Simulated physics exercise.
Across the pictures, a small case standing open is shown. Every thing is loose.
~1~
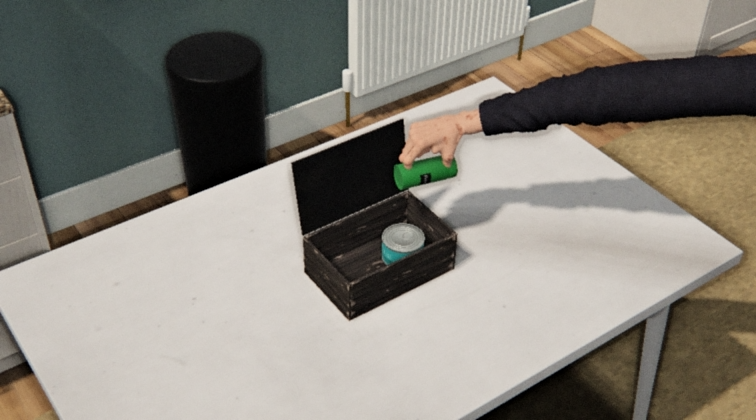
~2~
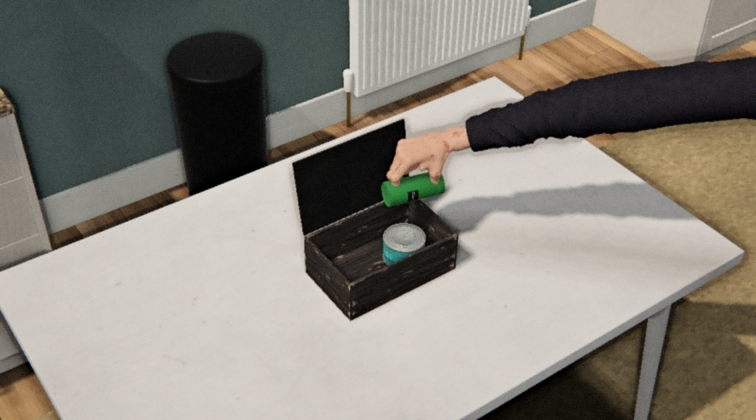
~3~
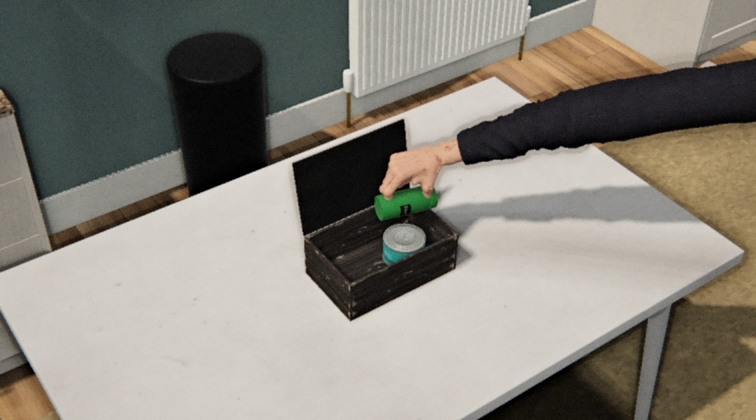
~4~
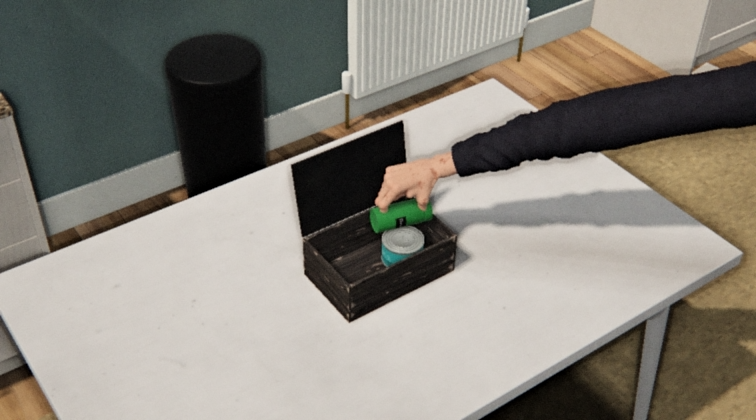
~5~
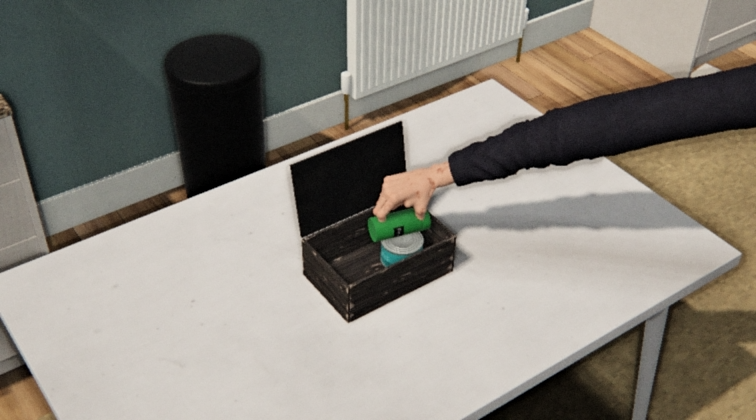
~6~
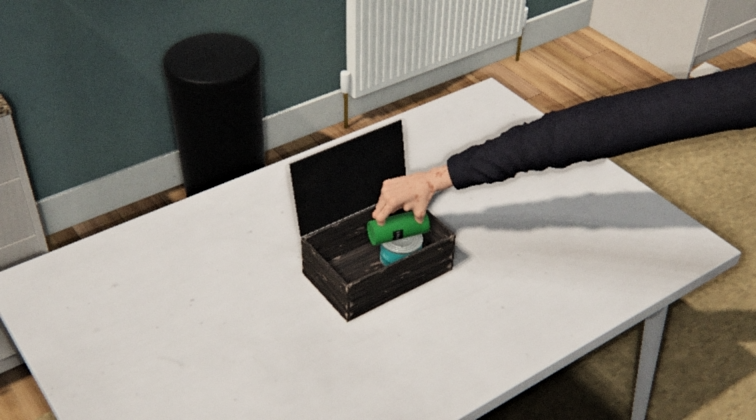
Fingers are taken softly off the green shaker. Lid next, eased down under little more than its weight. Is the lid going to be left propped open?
Yes, it stays propped open.
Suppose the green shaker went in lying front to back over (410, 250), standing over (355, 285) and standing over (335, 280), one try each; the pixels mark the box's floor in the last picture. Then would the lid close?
With the first placement it can't come down; with the second it can't come down; with the third it can't come down.
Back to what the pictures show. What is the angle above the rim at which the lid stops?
I'd put it at roughly 14°.
Then, 1.10 s after the last picture, lid starting down.
Then, 1.50 s after the last picture, lid 65° above the rim.
Then, 1.80 s after the last picture, lid 38° above the rim.
Then, 2.00 s after the last picture, lid 17° above the rim.
At rest, lid 14° above the rim; both in place. Seen from the same camera at the end, green shaker near (398, 227).
